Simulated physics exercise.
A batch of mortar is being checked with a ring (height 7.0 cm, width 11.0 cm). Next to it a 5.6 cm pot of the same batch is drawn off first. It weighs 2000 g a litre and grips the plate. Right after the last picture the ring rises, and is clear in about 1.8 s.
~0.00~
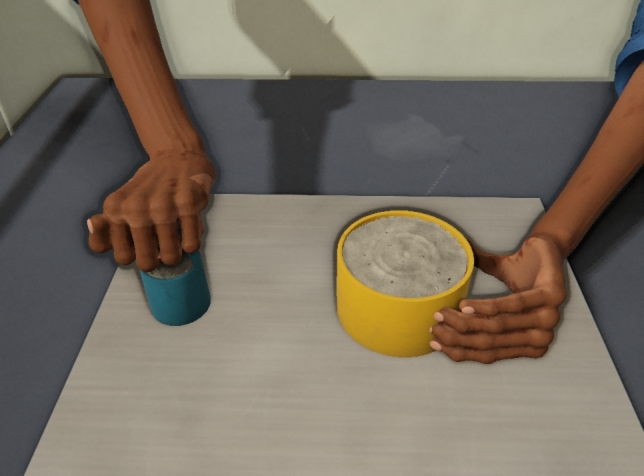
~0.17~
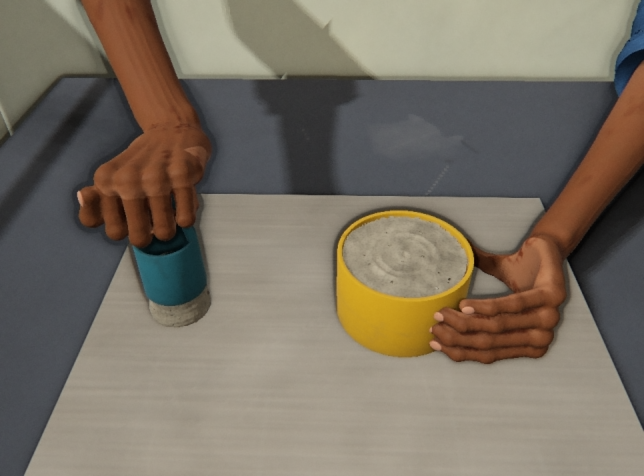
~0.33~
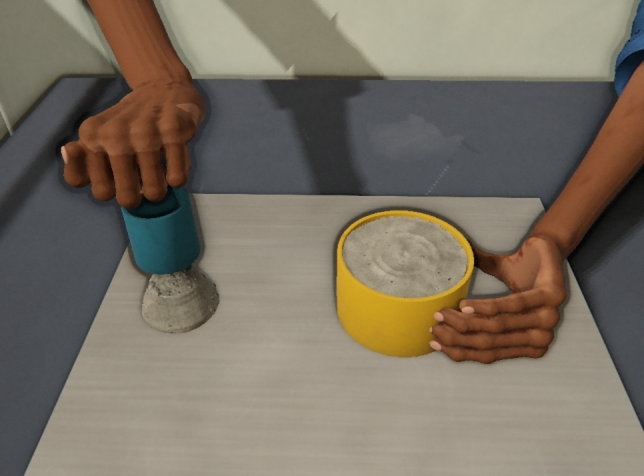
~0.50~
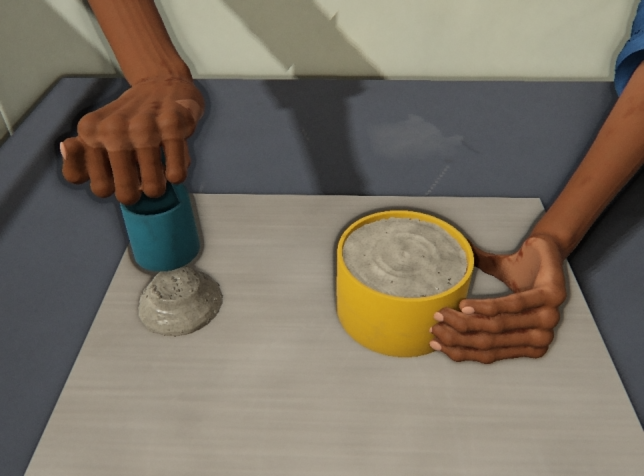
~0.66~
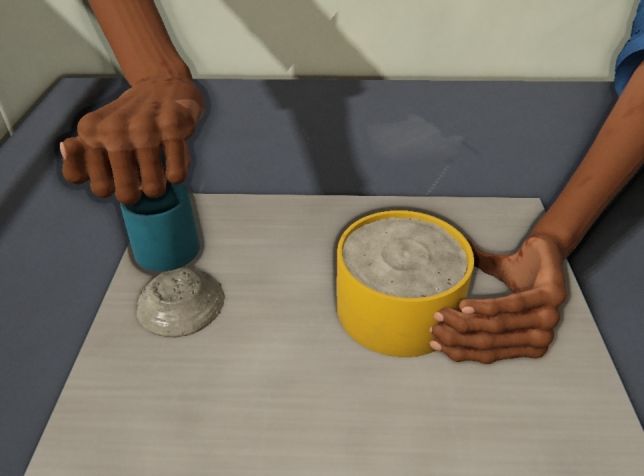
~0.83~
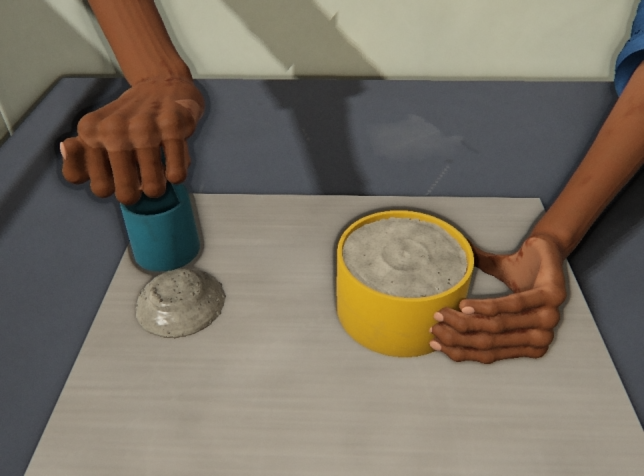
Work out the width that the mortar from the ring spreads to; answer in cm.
Some 19.9 cm.
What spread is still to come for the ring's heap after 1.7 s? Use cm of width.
Near 2.5 centimetres.
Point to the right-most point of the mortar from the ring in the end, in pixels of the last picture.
Near (505, 332).
By 1.3 s, the ring is up 1.8 cm; the mortar has come down 0.4 cm to 6.6 cm and is 13 cm wide.
By 1.7 s, the ring is up 4.2 cm; the mortar has come down 2.5 cm to 4.5 cm and is 17 cm wide.
By 2.2 s, the ring is up 7.2 cm; the mortar has come down 3.5 cm to 3.5 cm and is 19 cm wide.
By 2.7 s, the ring is clear; the mortar has come down 3.6 cm to 3.4 cm and is 20 cm wide.
By 3.3 s, at rest, the ring is clear; the mortar has come down 3.6 cm to 3.4 cm and is 20 cm wide.
